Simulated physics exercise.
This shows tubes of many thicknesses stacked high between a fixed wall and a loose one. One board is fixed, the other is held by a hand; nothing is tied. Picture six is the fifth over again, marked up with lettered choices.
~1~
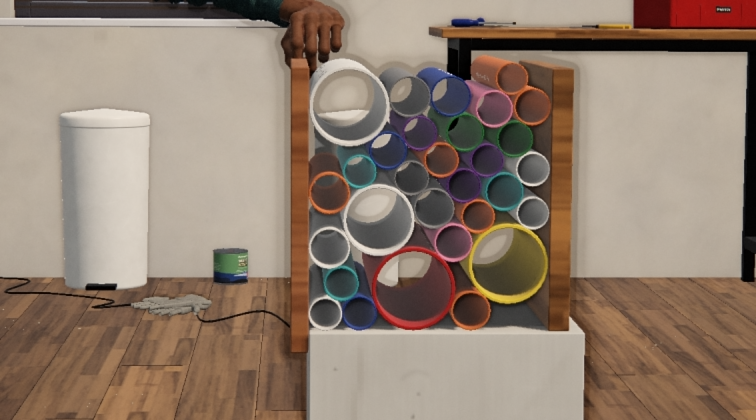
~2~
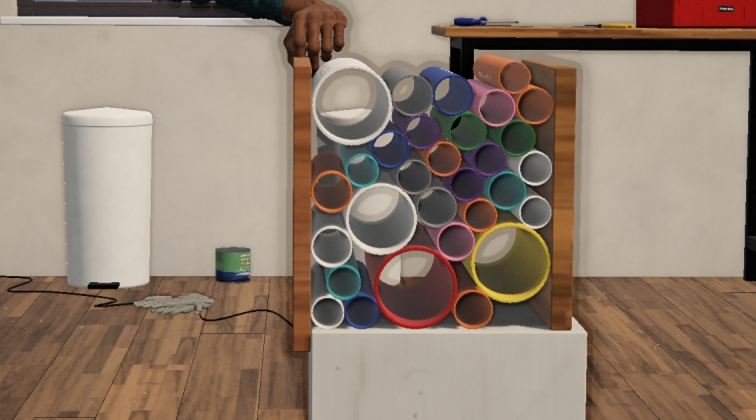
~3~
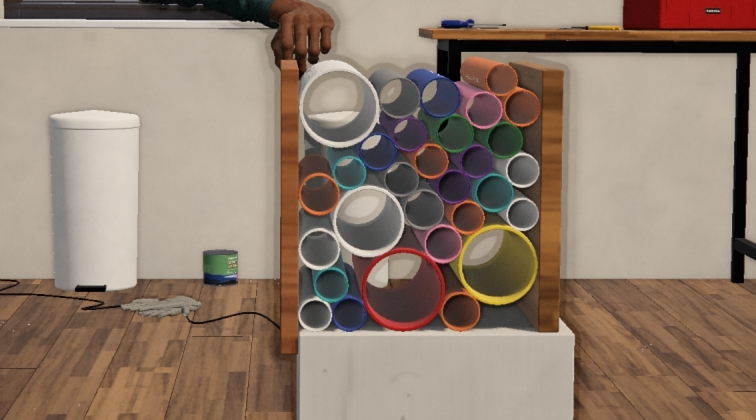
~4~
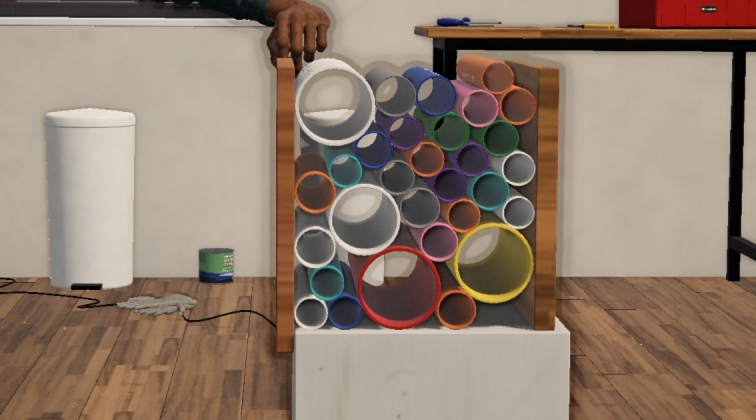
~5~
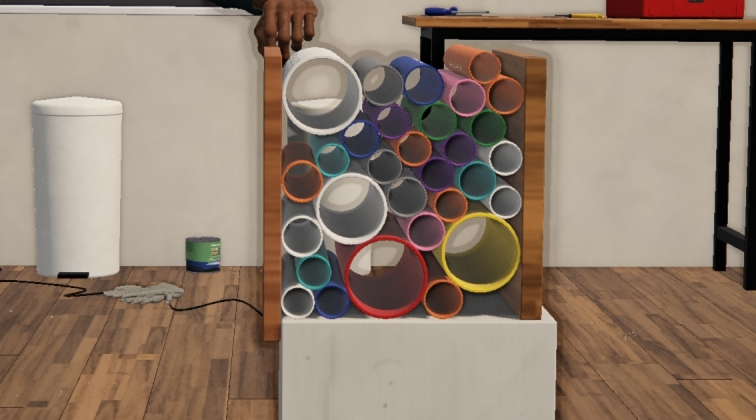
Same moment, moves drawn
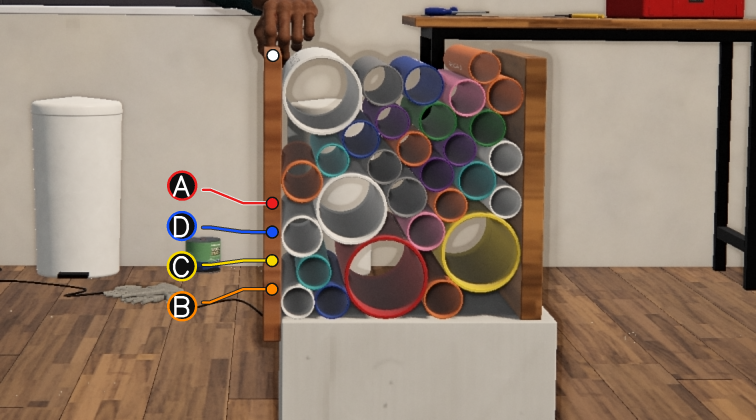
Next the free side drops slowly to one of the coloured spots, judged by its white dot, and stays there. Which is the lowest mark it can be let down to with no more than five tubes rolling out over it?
Down to A.
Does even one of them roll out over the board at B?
Yes, at B.
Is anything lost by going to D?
Yes, at D.
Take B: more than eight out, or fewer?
At B, more than eight.
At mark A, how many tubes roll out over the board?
It comes to two.
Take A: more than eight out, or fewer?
It loses fewer than eight.
On the marked copy, A at (272, 203); B at (272, 289); C at (272, 260); D at (272, 232); the white dot at (273, 56).
With A. Early on, top of the board (281, 121).
Further on, top of the board (281, 196).
At the end, top of the board (281, 203), two out over the board.
As for the rest, B more than five out over the board; C more than five out over the board; D more than five out over the board.
